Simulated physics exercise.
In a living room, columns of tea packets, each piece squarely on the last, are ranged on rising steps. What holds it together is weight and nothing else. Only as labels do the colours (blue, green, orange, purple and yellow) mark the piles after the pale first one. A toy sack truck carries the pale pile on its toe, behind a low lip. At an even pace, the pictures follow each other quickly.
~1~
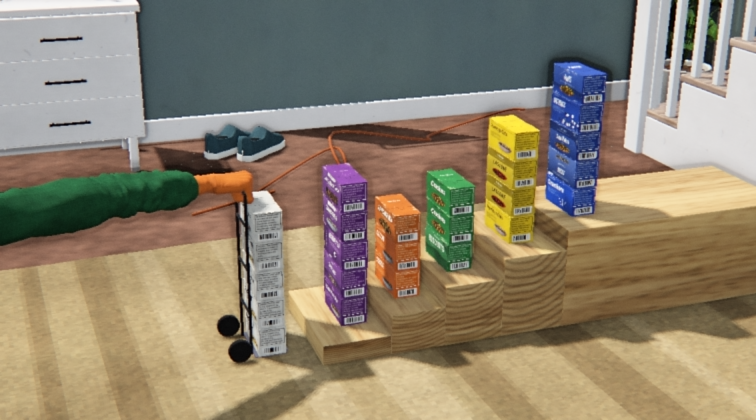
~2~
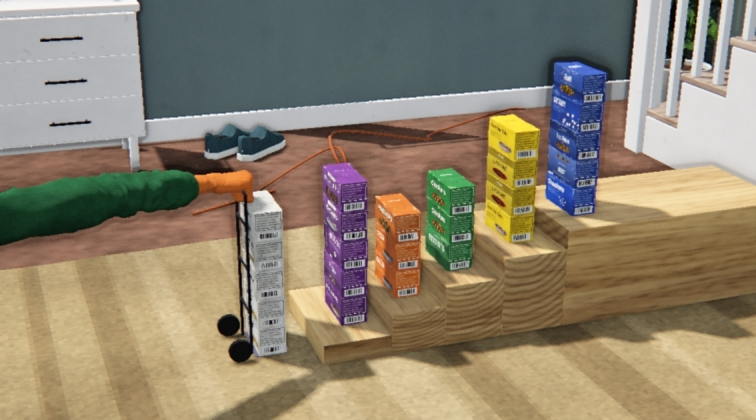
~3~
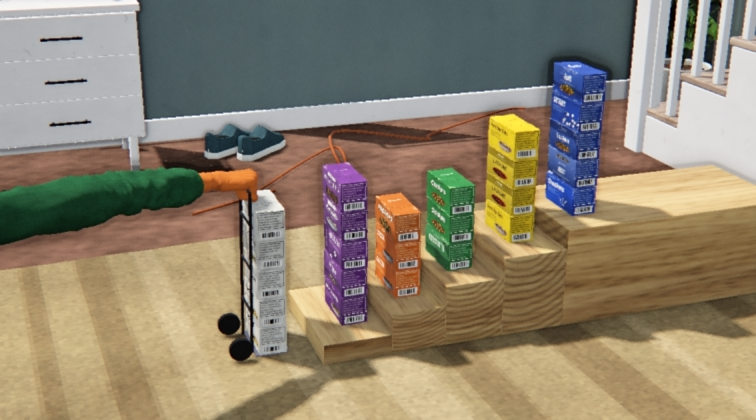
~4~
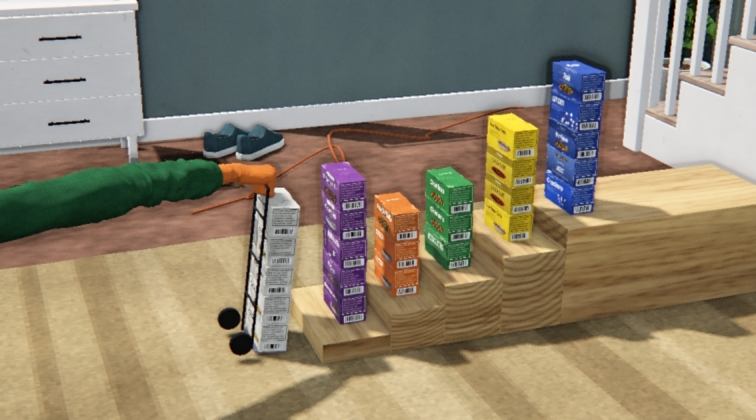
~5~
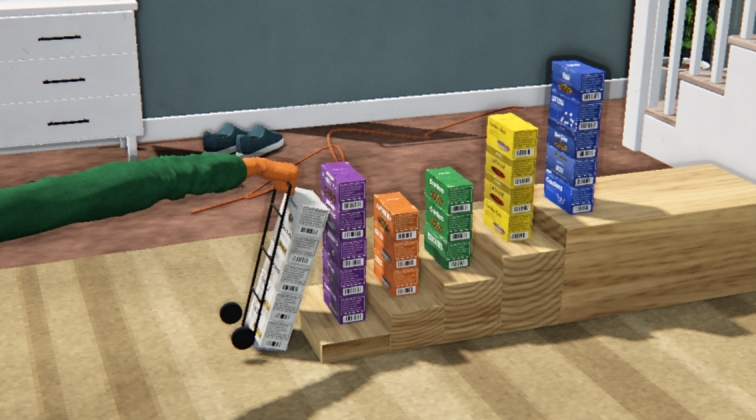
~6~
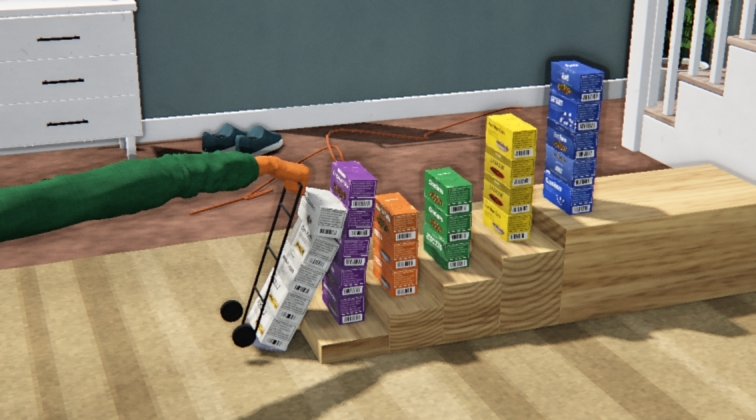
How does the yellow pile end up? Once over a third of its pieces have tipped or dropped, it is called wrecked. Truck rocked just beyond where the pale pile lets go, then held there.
The yellow pile remains upright.
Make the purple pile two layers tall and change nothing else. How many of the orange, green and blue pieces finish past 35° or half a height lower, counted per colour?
Orange: 0; green: 0; blue: 0.
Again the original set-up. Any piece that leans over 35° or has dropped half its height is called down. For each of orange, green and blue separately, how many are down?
In the end the numbers are orange 0, green 0 and blue 0.
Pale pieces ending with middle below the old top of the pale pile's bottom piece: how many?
Total: 1.
Just after the last frame, 0 of the pale pile down; none of the 4 yellow packets down (0 of 20 in all colours); top yellow packet unmoved; top purple packet tilted a little.
A moment on, 4 of the pale pile down; none of the 4 yellow packets down (0 of 20 in all colours); top yellow packet unmoved; top purple packet tilted a little.
Further on, 5 of the pale pile down; none of the 4 yellow packets down (0 of 20 in all colours); top yellow packet unmoved; top orange packet tilted clearly.
Then, 5 of the pale pile down; none of the 4 yellow packets down (2 of 20 in all colours); top yellow packet unmoved; top purple packet tilted steeply, half its height lower.
When it is over, 5 of the pale pile down; none of the 4 yellow packets down (2 of 20 in all colours); top yellow packet tilted barely; top purple packet tilted steeply, about its own height lower. In pixels of the last frame, middles, top yellow packet near (518, 135), top purple packet near (428, 200).
